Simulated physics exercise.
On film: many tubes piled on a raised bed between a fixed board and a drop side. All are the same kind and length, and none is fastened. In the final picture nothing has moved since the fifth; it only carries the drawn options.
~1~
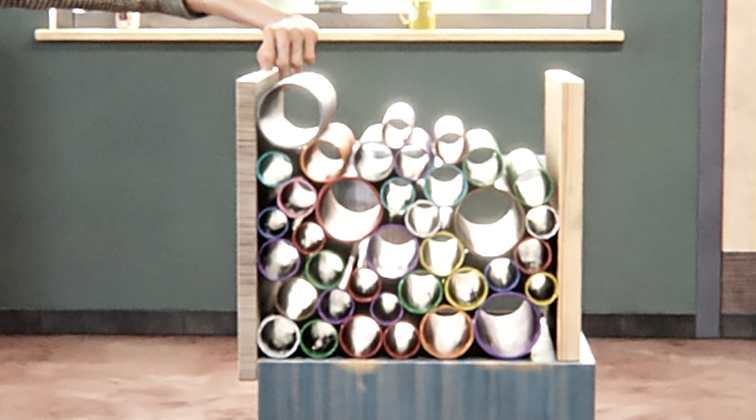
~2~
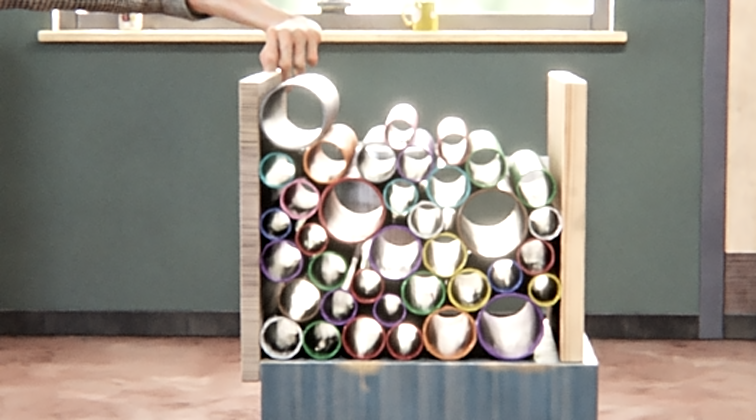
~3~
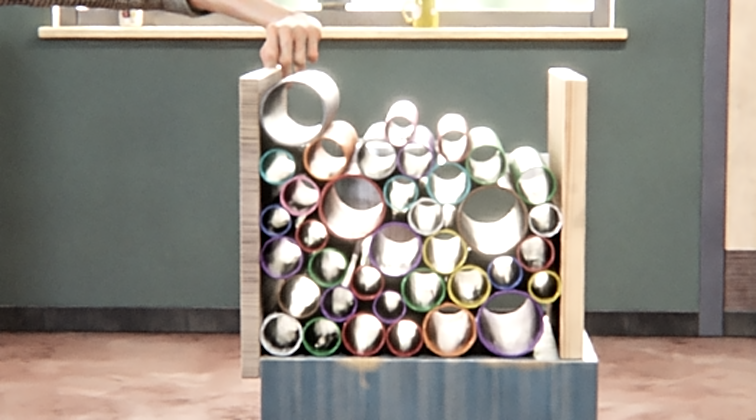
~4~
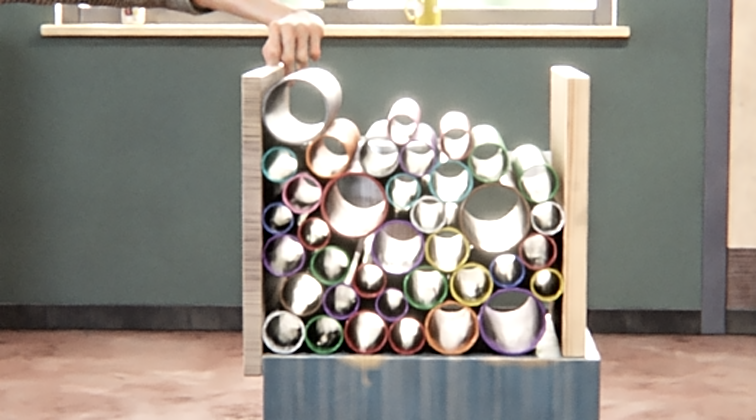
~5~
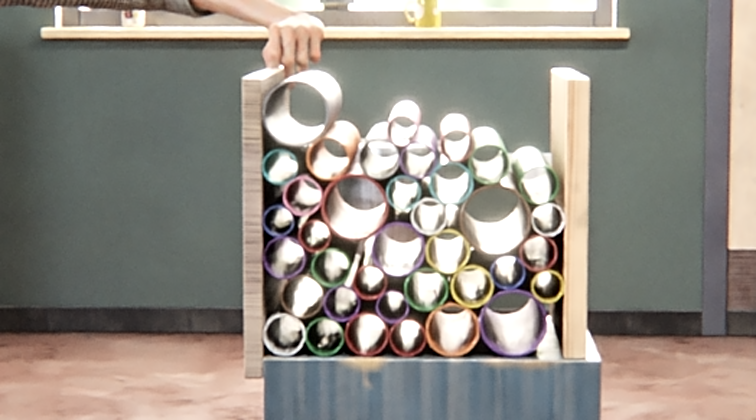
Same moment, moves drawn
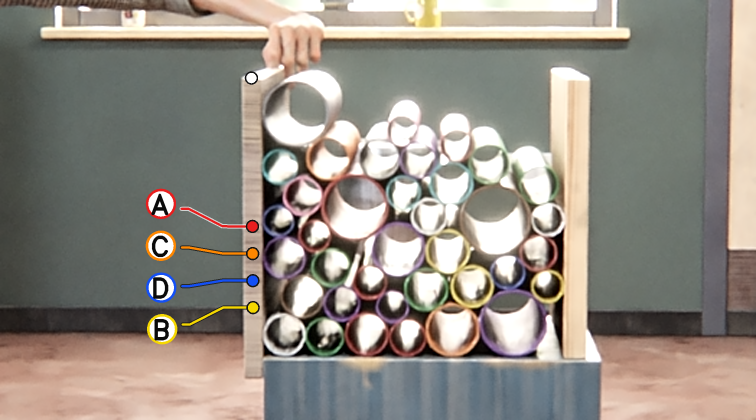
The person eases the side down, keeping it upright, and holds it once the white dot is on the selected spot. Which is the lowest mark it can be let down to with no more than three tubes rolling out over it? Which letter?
Mark A is as low as it can go.
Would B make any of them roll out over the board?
Yes.
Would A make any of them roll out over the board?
Yes, at A.
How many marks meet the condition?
One of them.
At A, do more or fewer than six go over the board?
Fewer than six.
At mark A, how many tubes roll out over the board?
With A, two.
On the copy, A at (253, 226); B at (253, 308); C at (253, 254); D at (253, 281); the white dot at (252, 78).
On A. First, top of the board (262, 145).
Then, top of the board (262, 222).
Finally, top of the board (262, 226), two out over the board.
By contrast, B more than three out over the board; C more than three out over the board; D more than three out over the board.
